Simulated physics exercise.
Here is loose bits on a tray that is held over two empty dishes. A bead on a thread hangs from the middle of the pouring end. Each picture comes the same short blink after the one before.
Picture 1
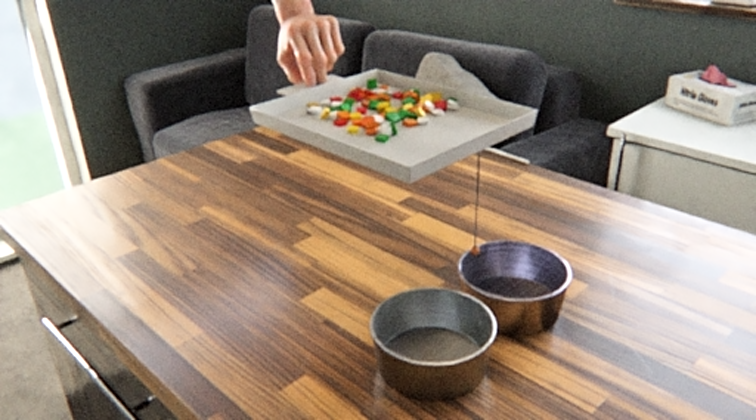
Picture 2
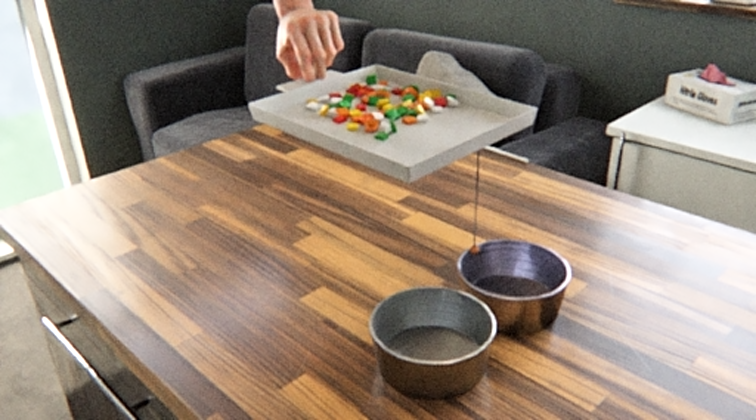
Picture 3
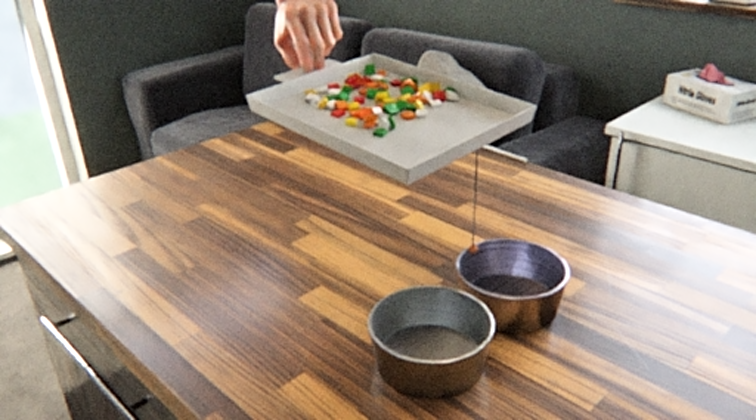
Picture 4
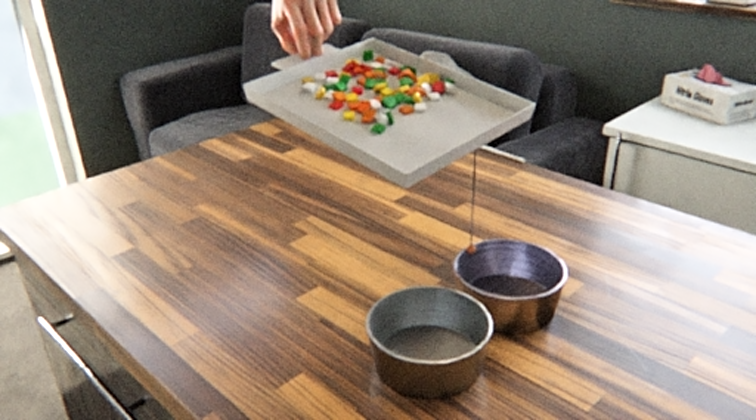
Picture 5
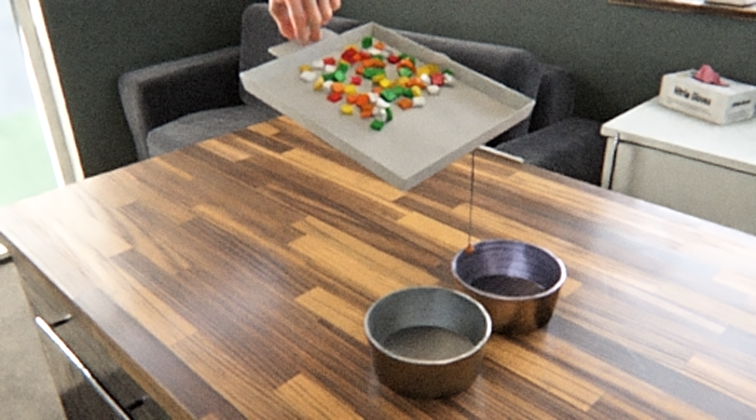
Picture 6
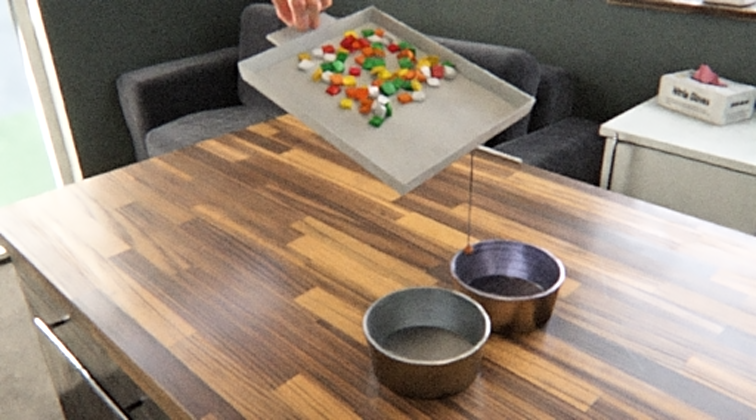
A hand gradually tilting a pale tray of colourful loose pieces above two empty round metal dishes on a striped wooden table.
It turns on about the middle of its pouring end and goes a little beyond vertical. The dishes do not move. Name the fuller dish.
More goes to the left-hand dish.
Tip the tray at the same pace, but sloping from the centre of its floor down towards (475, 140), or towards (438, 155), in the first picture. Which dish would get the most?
The first try: The dish on the right. The second: Left.
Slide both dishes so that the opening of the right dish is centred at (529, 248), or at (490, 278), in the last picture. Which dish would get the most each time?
In turn: The left-hand dish; the left-hand dish.
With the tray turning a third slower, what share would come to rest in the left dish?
Roughly 50 in a hundred.
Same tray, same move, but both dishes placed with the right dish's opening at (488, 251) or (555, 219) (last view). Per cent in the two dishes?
In turn 90 and 10 in a hundred.
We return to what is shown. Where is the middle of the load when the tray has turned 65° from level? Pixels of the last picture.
Near (417, 162).
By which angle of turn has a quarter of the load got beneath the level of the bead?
Near 80 degrees.
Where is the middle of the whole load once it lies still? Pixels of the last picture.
Close to (422, 345).
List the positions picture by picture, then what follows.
The first picture shows corners of the pouring end at (409, 165) and (534, 110), level; middle of the load at (383, 107), mosaic tiles; left dish at (480, 367); right dish at (559, 305); bead on its thread at (475, 251).
The second picture shows corners of the pouring end at (409, 165) and (533, 108), level; middle of the load at (383, 104).
The third picture shows corners of the pouring end at (408, 167) and (533, 106), tipped barely, lowest at the left corner; middle of the load at (381, 97).
The fourth picture shows corners of the pouring end at (406, 172) and (532, 104), tipped a little, lowest at the left corner; middle of the load at (380, 88).
The fifth picture shows corners of the pouring end at (405, 176) and (531, 101), tipped a little, lowest at the left corner; middle of the load at (379, 79).
The sixth picture shows corners of the pouring end at (404, 181) and (531, 99), tipped clearly, lowest at the left corner; middle of the load at (378, 70); left dish at (473, 365); right dish at (552, 303).
Soon after the last picture, tray tipped steeply; most on the tray; a small part in the air.
A little later, tray tipped past a quarter turn; about two thirds on the tray; about a third in the left dish; a stray few in the right dish; a stray few outside both; a stray few in the air.
Later still, tray tipped past a quarter turn; about two thirds in the left dish; a small part in the right dish; about a quarter outside both.
At rest, tray tipped past a quarter turn; about two thirds in the left dish; a small part in the right dish; about a quarter outside both.
